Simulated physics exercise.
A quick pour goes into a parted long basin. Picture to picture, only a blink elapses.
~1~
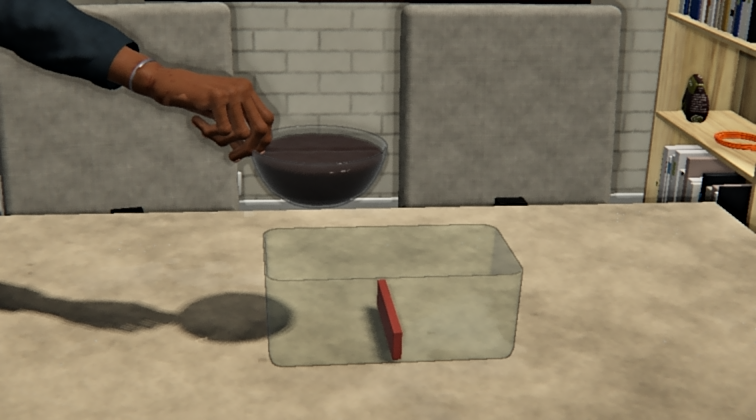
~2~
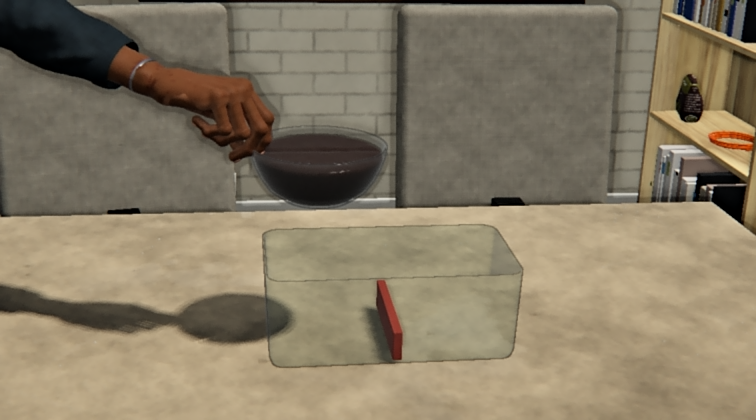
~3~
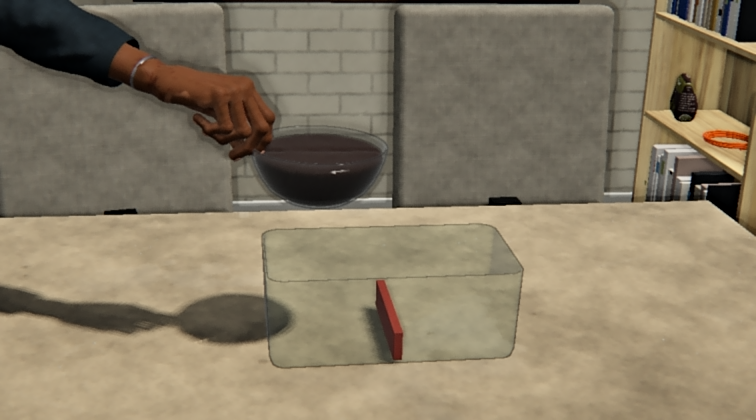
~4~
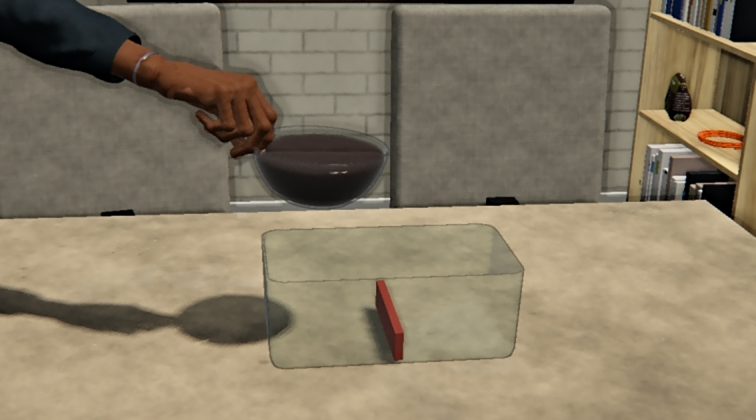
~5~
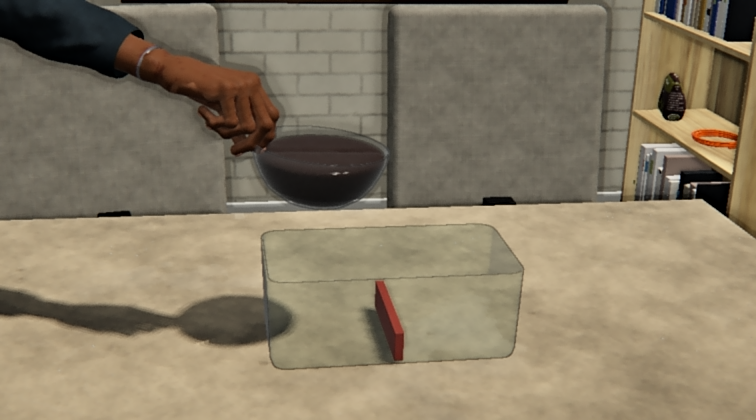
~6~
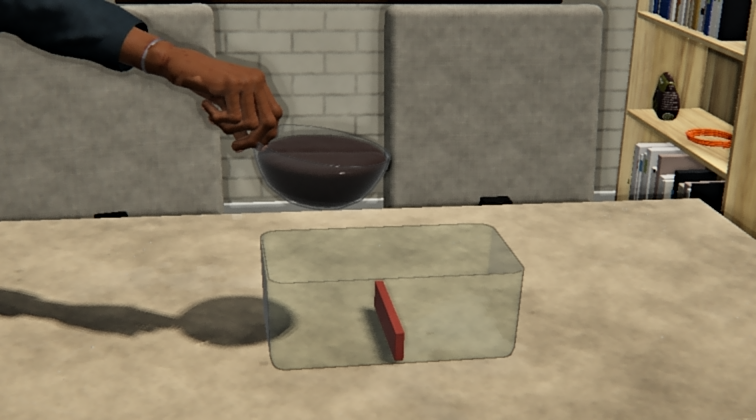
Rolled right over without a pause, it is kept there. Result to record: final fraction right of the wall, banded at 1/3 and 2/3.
The share right of the wall fails to stay within two thirds.
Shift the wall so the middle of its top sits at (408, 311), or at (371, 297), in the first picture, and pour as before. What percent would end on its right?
Near 65 % and 95 %.
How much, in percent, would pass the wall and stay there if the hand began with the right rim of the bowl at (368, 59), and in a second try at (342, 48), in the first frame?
Try one: 85 %; try two: 70 %.
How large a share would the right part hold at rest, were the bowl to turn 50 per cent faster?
It comes to 85 per cent or so.
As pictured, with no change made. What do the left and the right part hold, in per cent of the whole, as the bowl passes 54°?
Left side 0 in a hundred, right side 25 in a hundred.
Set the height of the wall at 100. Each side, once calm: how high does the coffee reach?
Levels: Left around 10 per cent, right around 80 per cent.
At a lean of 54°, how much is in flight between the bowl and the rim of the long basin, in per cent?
About 25 per cent.
A moment on, the bowl is tipped part way and 45 per cent is still to pour, 1 is left of the wall and 27 right of it.
Next, the bowl is tipped on its side and 3 per cent is still to pour, 9 is left of the wall and 84 right of it.
Then the bowl is tipped on its side and 0 per cent is still to pour, 13 is left of the wall and 87 right of it.
Later the bowl is tipped on its side and 0 per cent is still to pour, 13 is left of the wall and 87 right of it.
In the end 13 per cent lies left of the wall, 87 right of it and 0 outside.
